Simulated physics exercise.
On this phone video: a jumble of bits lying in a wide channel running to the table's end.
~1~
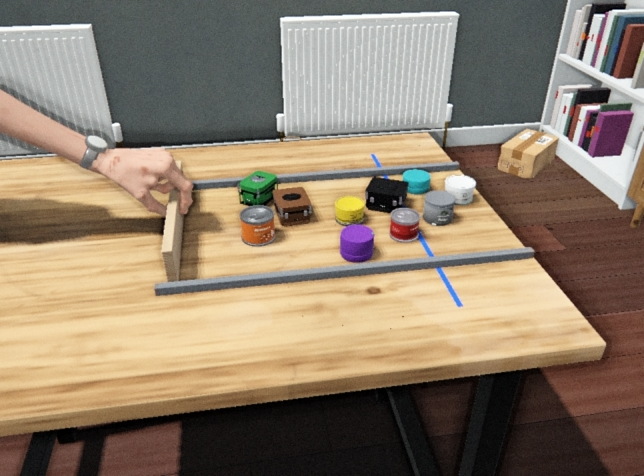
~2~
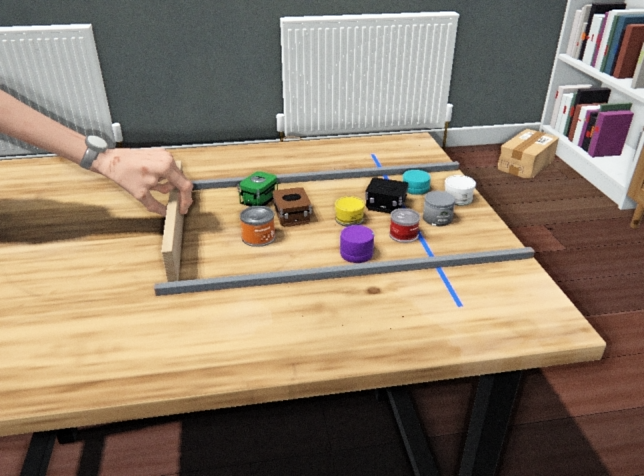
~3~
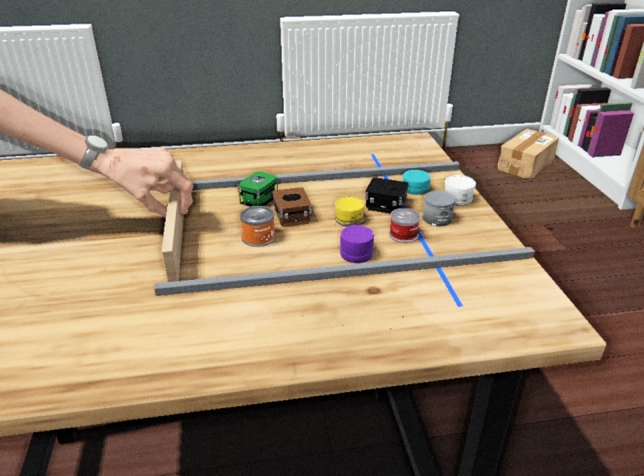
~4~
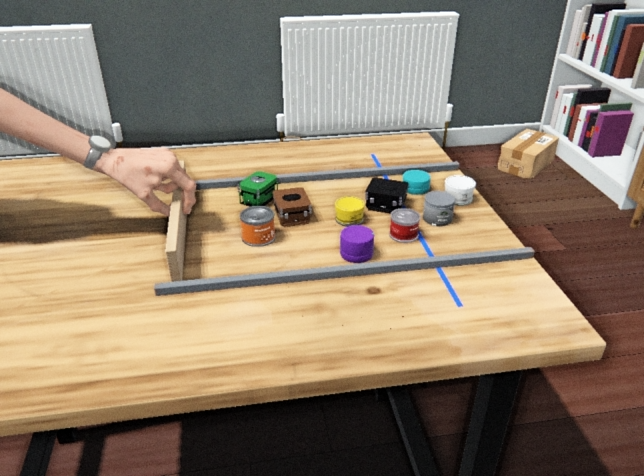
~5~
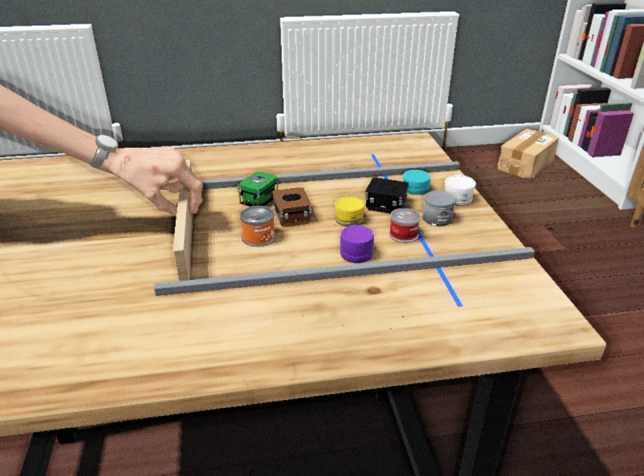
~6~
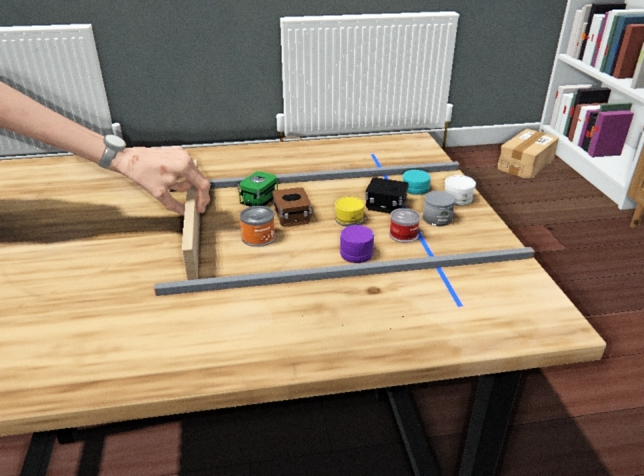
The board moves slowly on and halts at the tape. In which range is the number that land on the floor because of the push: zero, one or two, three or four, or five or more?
In the range zero.
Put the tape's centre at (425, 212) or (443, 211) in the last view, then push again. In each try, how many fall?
Well, you'd get 1 the first time and 2 the second time.
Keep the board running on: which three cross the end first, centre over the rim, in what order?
Order, earliest first: White tin, grey tub, black case.
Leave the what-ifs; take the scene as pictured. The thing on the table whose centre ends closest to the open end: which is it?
Foremost is the white tin.
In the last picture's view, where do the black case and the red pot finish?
The first comes to rest at (447, 190), and the second at (457, 224).
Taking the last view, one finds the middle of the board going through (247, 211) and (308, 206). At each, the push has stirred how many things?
Answer - first 2, then 4.
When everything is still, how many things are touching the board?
My count gives 4.
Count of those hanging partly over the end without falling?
1 is the number.
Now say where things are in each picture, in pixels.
In the first frame, white tin (459, 190); grey tub (439, 208); turquoise lid (416, 182); board (176, 216); tape (407, 214).
In the second frame, grey tub (439, 209); green case (259, 189).
In the third frame, turquoise lid (416, 182); yellow pot (350, 212).
In the fourth frame, white tin (459, 190); brown case (292, 207).
In the fifth frame, grey tub (439, 209); orange tin (258, 226).
In the sixth frame, white tin (459, 190); grey tub (439, 209); turquoise lid (416, 182); board (193, 215); tape (407, 214).
Soon after, none off yet; white tin at rest near (459, 190); grey tub at rest near (439, 209); turquoise lid at rest near (416, 182).
In the end, the number that fall off is zero.
